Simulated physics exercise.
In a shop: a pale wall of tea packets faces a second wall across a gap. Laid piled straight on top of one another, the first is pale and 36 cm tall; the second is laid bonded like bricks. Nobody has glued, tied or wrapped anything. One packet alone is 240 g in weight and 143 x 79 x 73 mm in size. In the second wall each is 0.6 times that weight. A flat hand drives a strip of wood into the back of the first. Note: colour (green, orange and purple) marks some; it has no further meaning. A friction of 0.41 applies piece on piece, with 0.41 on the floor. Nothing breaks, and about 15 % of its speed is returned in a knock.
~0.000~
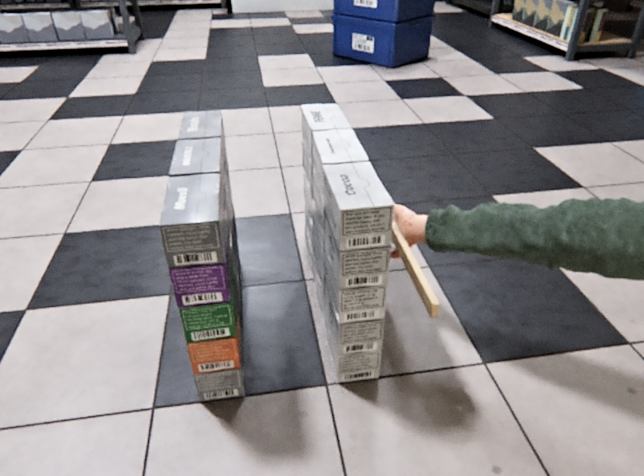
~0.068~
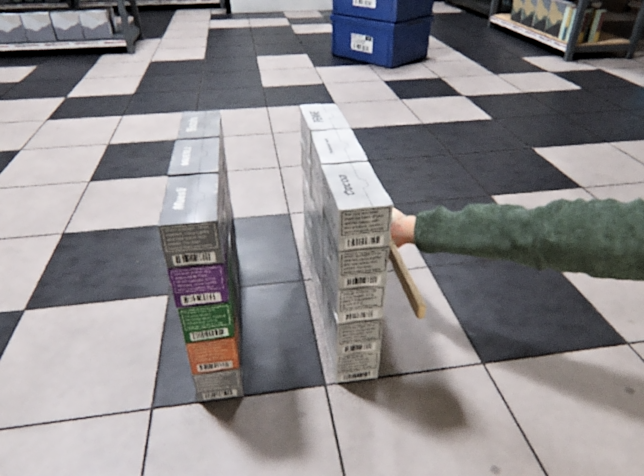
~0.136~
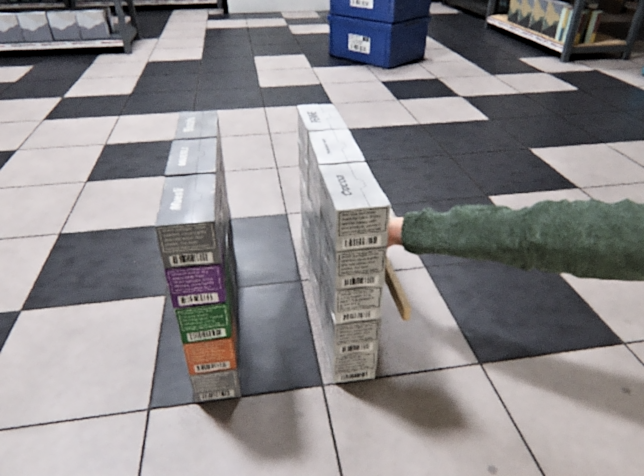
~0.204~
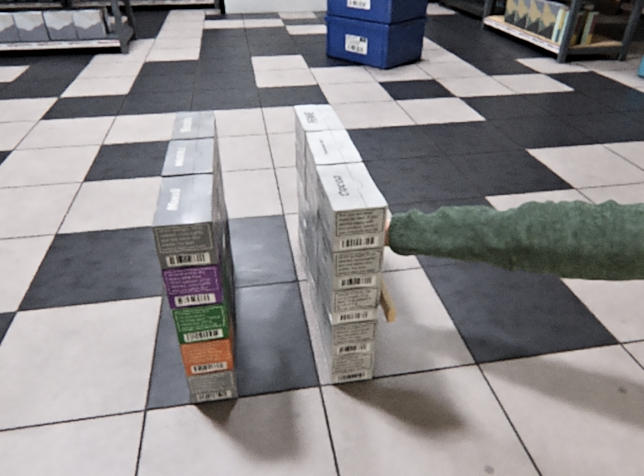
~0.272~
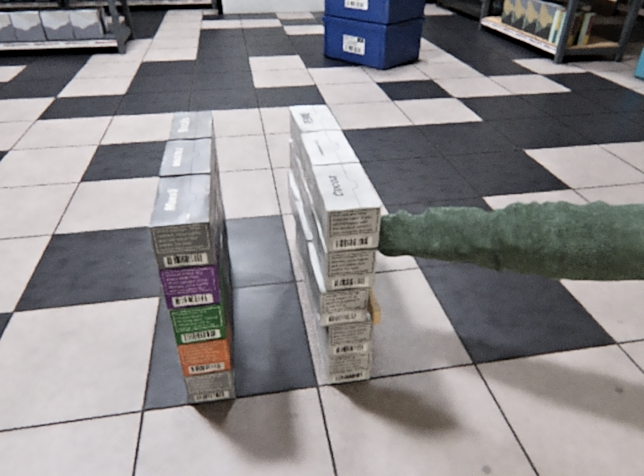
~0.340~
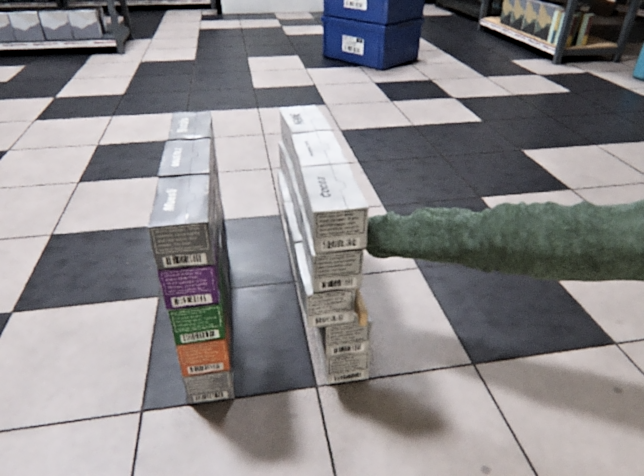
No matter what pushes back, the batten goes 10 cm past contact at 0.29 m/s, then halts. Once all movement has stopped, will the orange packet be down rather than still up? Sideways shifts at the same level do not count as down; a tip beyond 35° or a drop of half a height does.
Yes, it ends up out of place.
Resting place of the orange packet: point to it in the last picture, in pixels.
Somewhere close to (100, 388), I'd say.
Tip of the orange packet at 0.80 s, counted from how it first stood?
Around 20° from its start.
After 0.60 s, 0 of the pale wall down; none of the 17 packets of the second wall down, 3 disturbed; orange packet unmoved.
After 0.80 s, 15 of the pale wall down; none of the 17 packets of the second wall down, 16 disturbed; orange packet leaning 21°; purple packet leaning 21°.
After 1.04 s, 15 of the pale wall down; 14 of the 17 packets of the second wall down; orange packet on its side; purple packet on its side.
At rest (1.7 s), 15 of the pale wall down; 14 of the 17 packets of the second wall down; orange packet on its side; green packet on its side; purple packet on its side. As the last picture would show them, middles, orange packet near (100, 388), green packet near (35, 378).
